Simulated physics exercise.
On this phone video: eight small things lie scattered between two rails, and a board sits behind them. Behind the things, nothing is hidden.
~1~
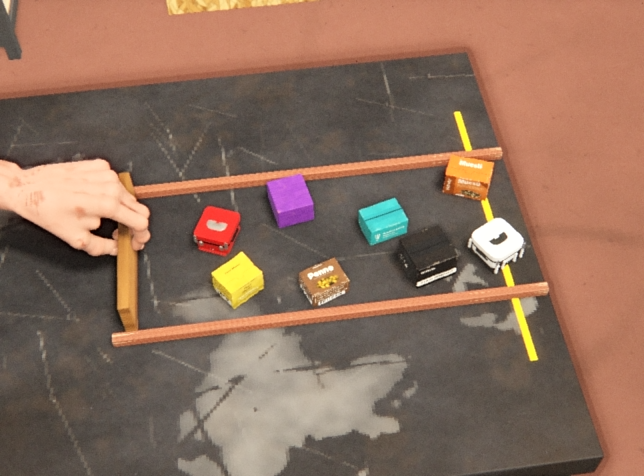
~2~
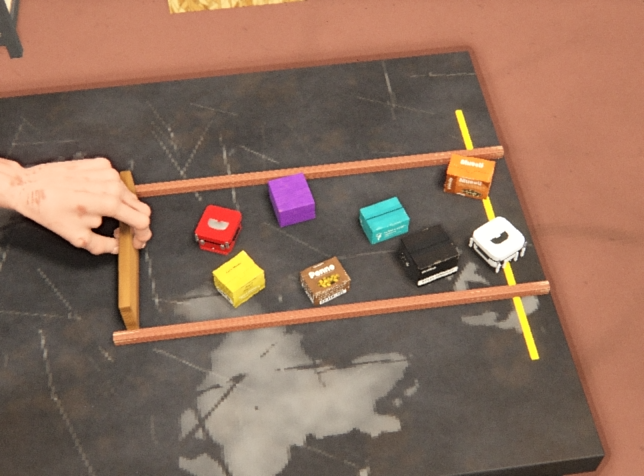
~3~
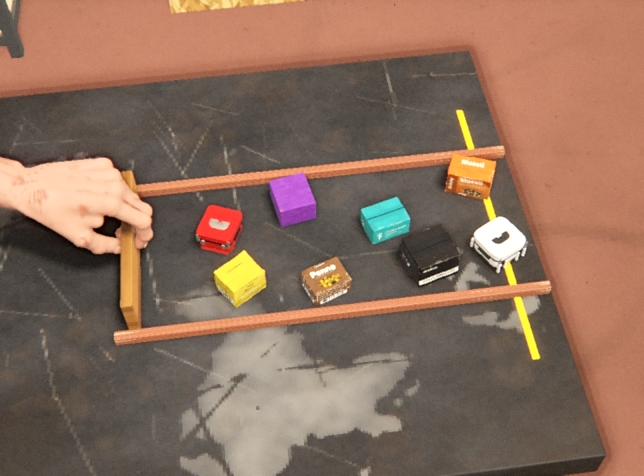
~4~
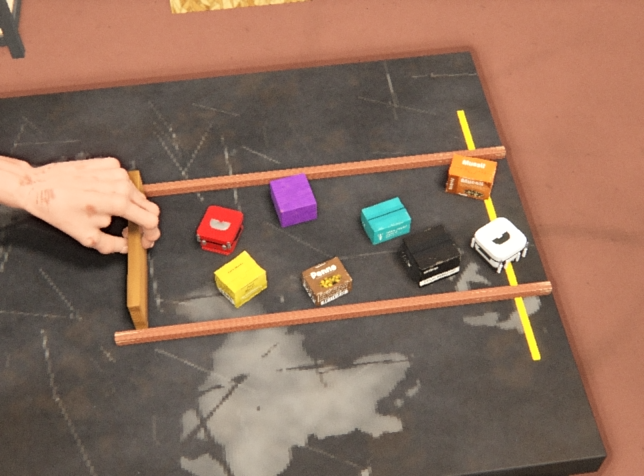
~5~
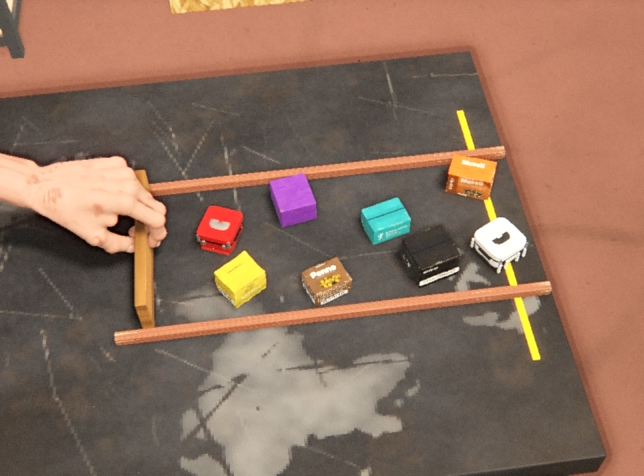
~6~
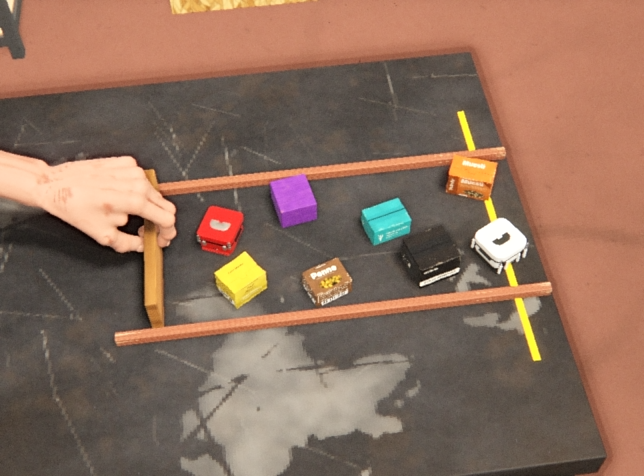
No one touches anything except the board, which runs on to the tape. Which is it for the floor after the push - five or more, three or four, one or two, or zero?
Drops: Above four.
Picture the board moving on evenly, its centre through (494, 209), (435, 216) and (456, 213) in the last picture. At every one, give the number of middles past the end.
5, 1 and 2.
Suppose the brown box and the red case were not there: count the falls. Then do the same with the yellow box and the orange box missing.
Counts - first: 3; second: 3.
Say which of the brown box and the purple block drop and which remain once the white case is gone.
Looking at the two, the brown box ends up below and the purple block stays up top.
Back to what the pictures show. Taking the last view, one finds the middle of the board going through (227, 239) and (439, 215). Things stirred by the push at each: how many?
Answer - first 2, then 8.
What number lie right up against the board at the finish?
That comes to 3.
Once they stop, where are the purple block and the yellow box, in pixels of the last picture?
You'll find the purple block at roughly (502, 166) and the yellow box at roughly (530, 259).
A little later, none off yet; white case at rest near (499, 246); orange box at rest near (471, 178); black box at rest near (431, 257).
Next, none off yet; white case moving near (505, 244); orange box at rest near (471, 178); black box shifted about its own width near (463, 249).
Later still, one off so far; white case dropping near (516, 401); orange box shifted about its own width near (500, 172); black box shifted well along near (539, 234).
When it is over, the number that fall off is five or more; down, brown box, turquoise box, black box, orange box and white case.
